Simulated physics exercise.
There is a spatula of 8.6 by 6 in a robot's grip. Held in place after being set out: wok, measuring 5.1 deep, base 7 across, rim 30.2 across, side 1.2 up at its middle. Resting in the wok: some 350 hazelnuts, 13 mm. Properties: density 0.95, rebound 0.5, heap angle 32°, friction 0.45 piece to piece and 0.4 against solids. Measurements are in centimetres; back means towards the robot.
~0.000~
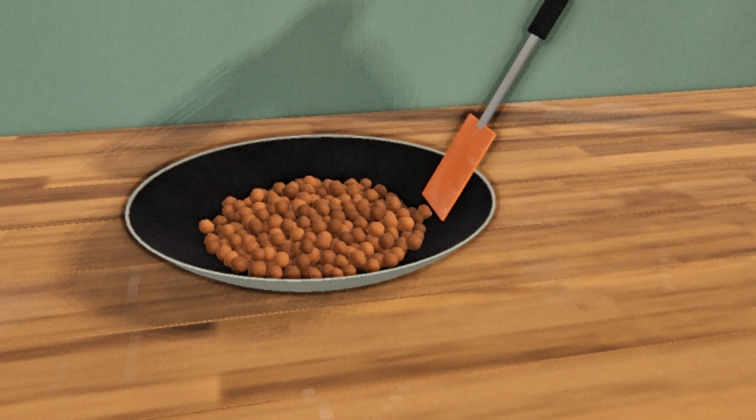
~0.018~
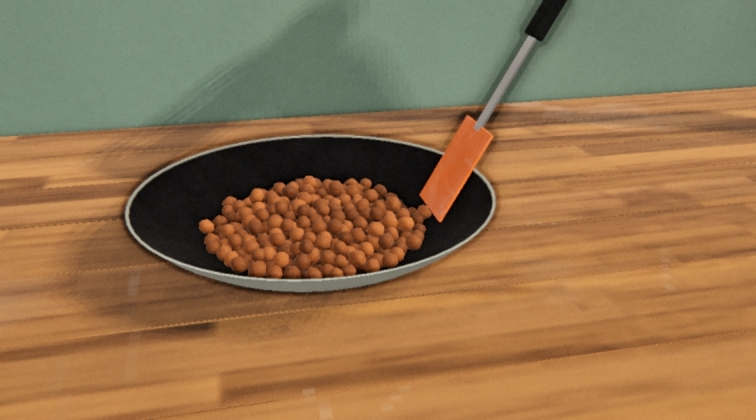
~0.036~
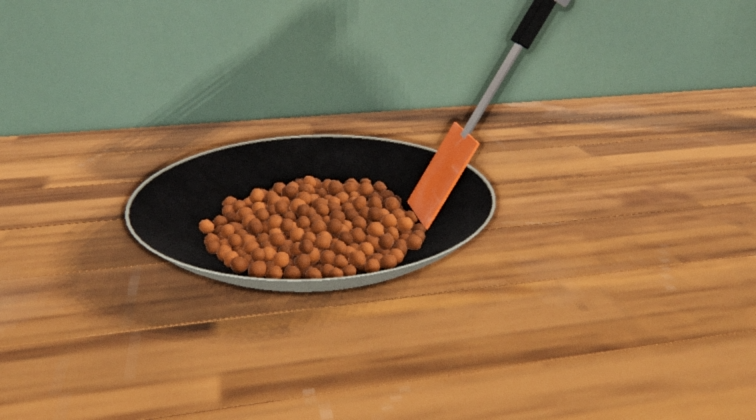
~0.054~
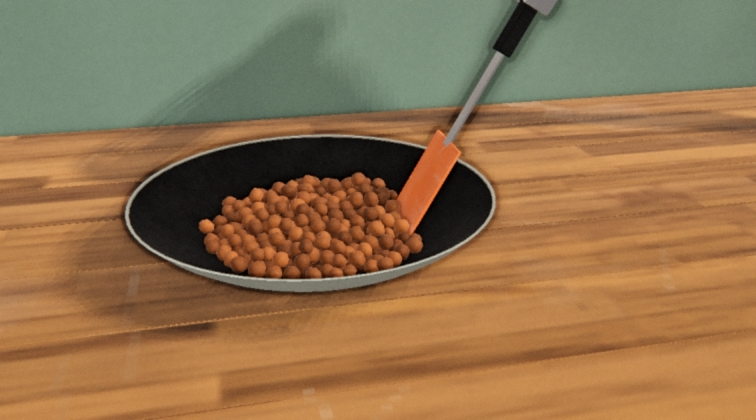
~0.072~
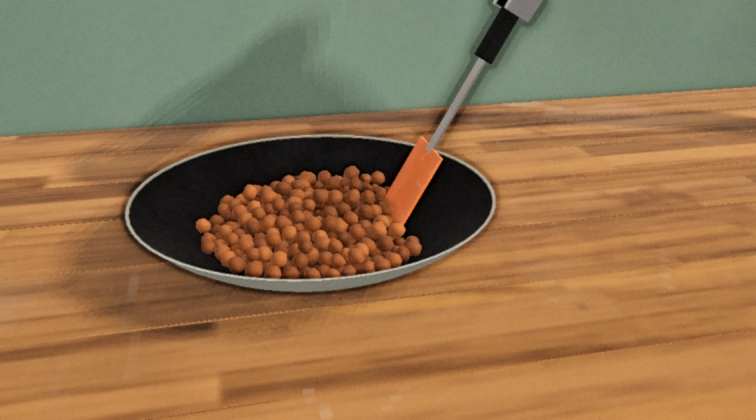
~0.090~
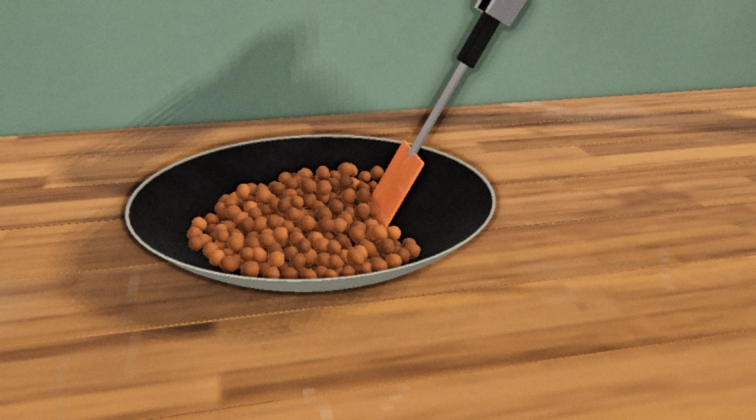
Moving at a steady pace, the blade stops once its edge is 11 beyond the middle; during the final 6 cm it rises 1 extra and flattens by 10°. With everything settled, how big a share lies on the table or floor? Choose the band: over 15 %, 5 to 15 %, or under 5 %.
Over 15 %.
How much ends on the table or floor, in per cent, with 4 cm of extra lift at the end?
Some 25 in a hundred.
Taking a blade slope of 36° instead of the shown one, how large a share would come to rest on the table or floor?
It would then be close to 20 %.
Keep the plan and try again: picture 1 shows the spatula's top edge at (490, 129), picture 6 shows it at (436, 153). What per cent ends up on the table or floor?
It comes to something like 15 %, give or take.
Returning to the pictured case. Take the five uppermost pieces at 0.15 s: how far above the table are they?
Estimated height above table: Approx. 6 cm.
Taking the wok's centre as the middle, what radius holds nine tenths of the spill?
About 45 cm.
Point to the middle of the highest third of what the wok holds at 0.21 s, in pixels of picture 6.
(209, 211).
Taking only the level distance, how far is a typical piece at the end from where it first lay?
Distance: Around 4 cm.
After 0.15 s, sloping 60°, highest piece 7 above the table; 351 in the wok.
After 0.21 s, sloping 57°, highest piece 6 above the table; 351 in the wok.
After 0.45 s, sloping 50°, highest piece 6 above the table; 267 in the wok, 78 on the table or floor, 6 on the blade or in flight.
After 1.50 s, sloping 50°, highest piece 5 above the table; 267 in the wok, 84 on the table or floor.
In the end, 267 in the wok, 84 on the table or floor. That is 24 % on the table or floor.
